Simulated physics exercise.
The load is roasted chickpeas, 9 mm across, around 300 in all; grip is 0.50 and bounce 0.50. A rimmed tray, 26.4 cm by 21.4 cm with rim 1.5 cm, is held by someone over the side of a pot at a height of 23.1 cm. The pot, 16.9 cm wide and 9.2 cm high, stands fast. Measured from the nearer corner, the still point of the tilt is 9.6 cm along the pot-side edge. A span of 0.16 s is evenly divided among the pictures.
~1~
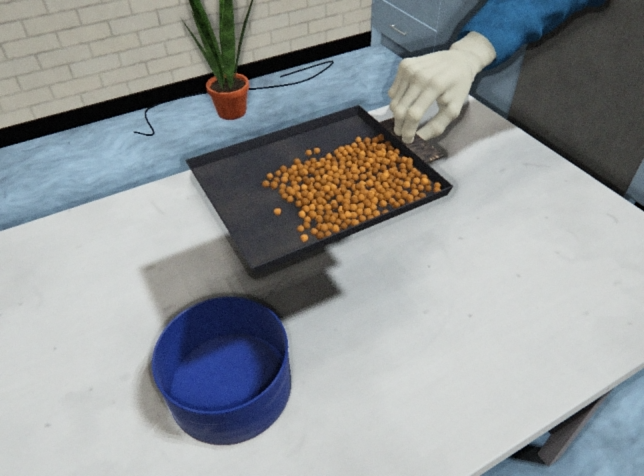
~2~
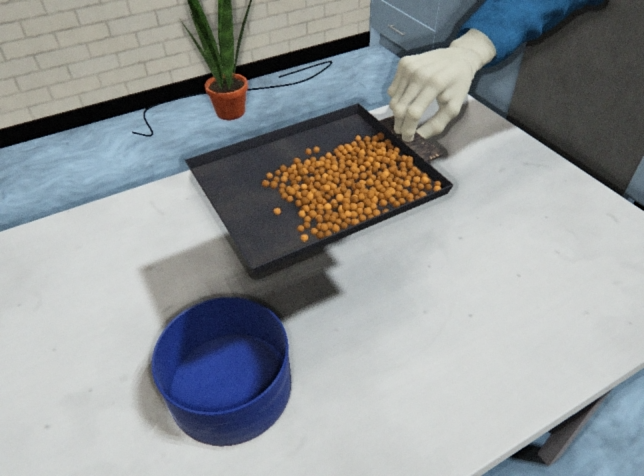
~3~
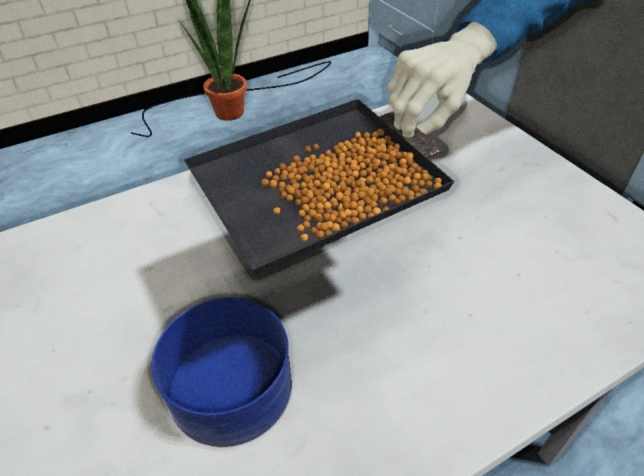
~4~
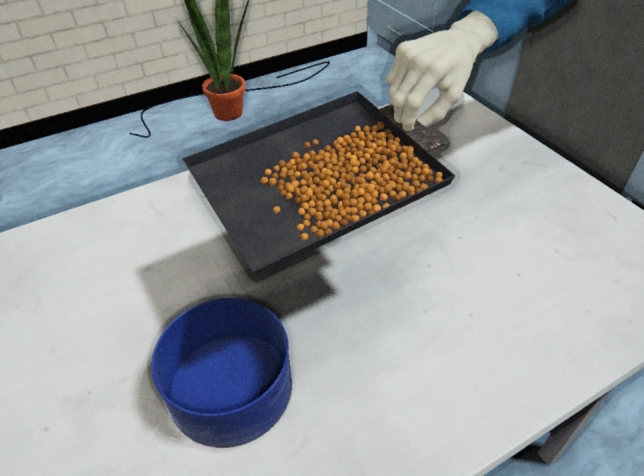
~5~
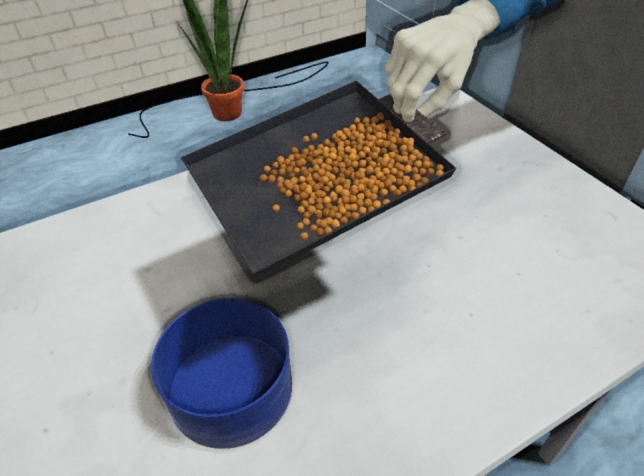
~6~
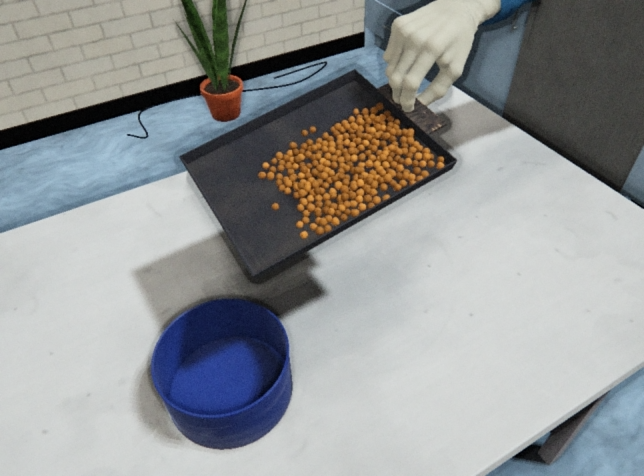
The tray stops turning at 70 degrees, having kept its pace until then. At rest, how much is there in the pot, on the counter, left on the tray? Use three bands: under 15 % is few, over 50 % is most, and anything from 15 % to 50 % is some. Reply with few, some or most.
Pot: Most, counter: Few, tray: Some.
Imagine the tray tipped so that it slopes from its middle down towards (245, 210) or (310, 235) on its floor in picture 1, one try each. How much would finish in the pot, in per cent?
Roughly 40 per cent on the first try and 15 per cent on the second.
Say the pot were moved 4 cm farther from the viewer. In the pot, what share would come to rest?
In that case about 55 percent would end up there.
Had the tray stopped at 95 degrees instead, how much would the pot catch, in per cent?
I'd expect some 95 per cent in the pot.
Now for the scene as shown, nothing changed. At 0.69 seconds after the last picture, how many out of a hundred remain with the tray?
I'd put it at roughly 35 per cent.
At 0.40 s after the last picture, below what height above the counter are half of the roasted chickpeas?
About 28 cm.
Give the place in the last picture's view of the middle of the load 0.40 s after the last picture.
Near (274, 214).
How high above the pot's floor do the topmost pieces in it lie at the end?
Some 2.5 cm.
Then, 0.24 s after the last picture, tilt 41 degrees; the tray holds 100 %, the pot 0 %.
Then, 0.40 s after the last picture, tilt 60 degrees; the tray holds 100 %, the pot 0 %.
Then, 0.69 s after the last picture, tilt 70 degrees; the tray holds 35 %, the pot 50 %.
In the end, pot 70 %, counter 5 %, tray 25 %.
